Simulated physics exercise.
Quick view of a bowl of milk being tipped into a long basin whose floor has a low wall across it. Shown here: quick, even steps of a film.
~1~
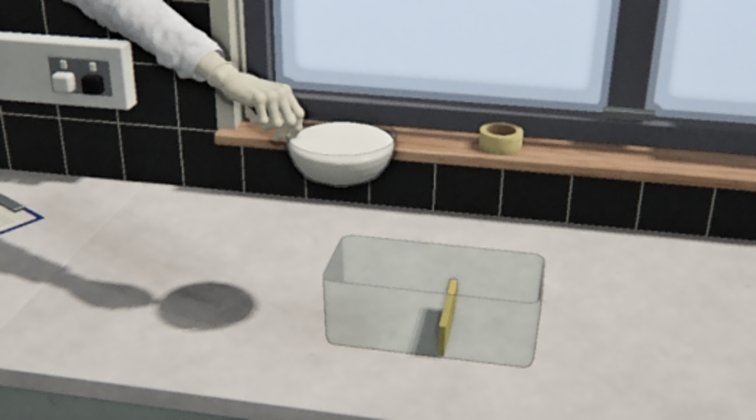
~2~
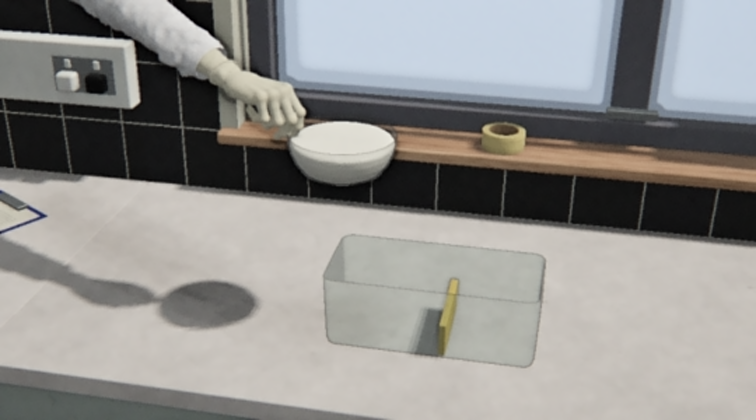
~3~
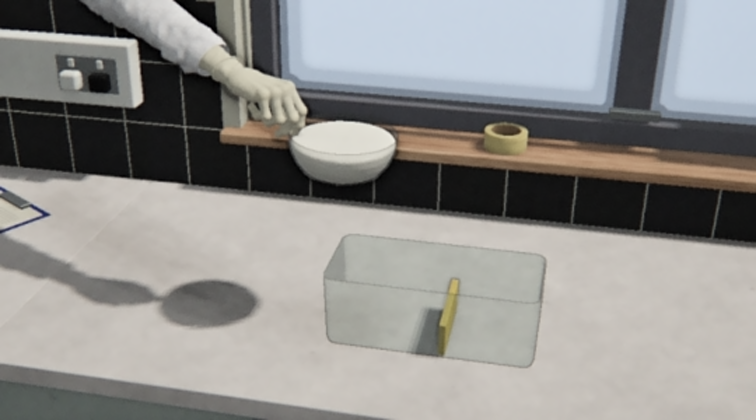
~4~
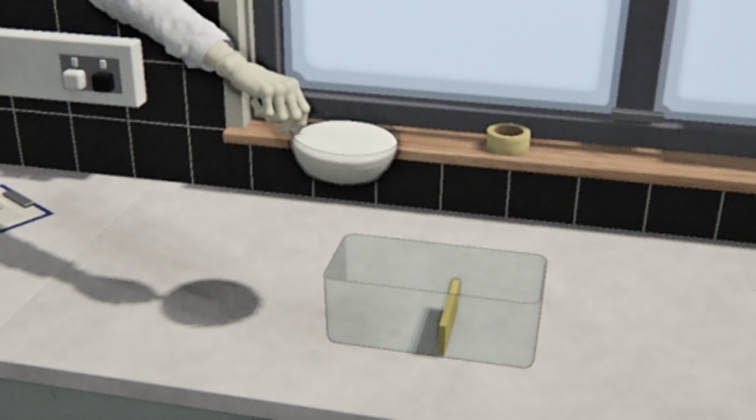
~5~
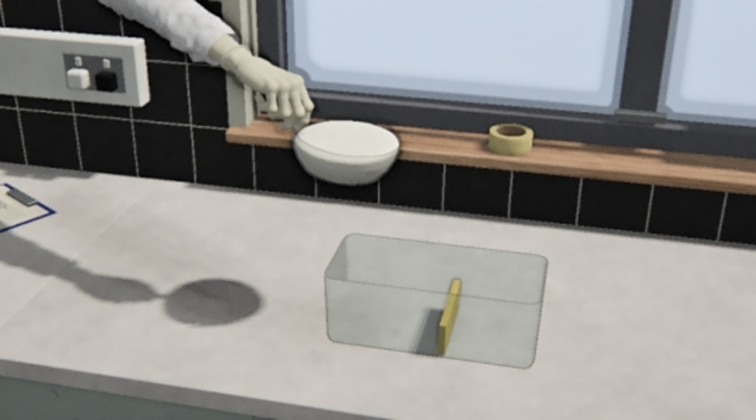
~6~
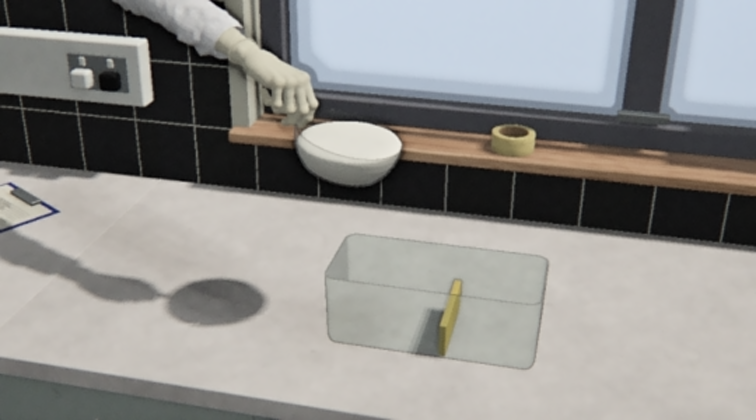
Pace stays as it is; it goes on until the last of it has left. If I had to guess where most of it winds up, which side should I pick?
Pick the left side.
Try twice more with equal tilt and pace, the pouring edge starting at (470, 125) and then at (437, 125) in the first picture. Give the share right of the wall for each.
Roughly 80 per cent, then roughly 80 per cent.
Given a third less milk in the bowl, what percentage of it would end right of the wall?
Best guess: Around 5 %.
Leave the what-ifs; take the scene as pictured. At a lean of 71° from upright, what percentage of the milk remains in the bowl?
Around 30 in a hundred.
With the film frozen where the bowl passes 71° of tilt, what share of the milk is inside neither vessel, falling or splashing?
It comes to around 45 per cent.
A moment on, the tilt is 71° and 31 per cent is still to pour, 13 is left of the wall and 14 right of it.
Next, the tilt is 109° and 0 per cent is still to pour, 62 is left of the wall and 33 right of it.
Then the tilt is 118° and 0 per cent is still to pour, 65 is left of the wall and 34 right of it.
Later the tilt is 118° and 0 per cent is still to pour, 65 is left of the wall and 34 right of it.
Finally, 65 per cent lies left of the wall, 34 right of it and 1 outside.
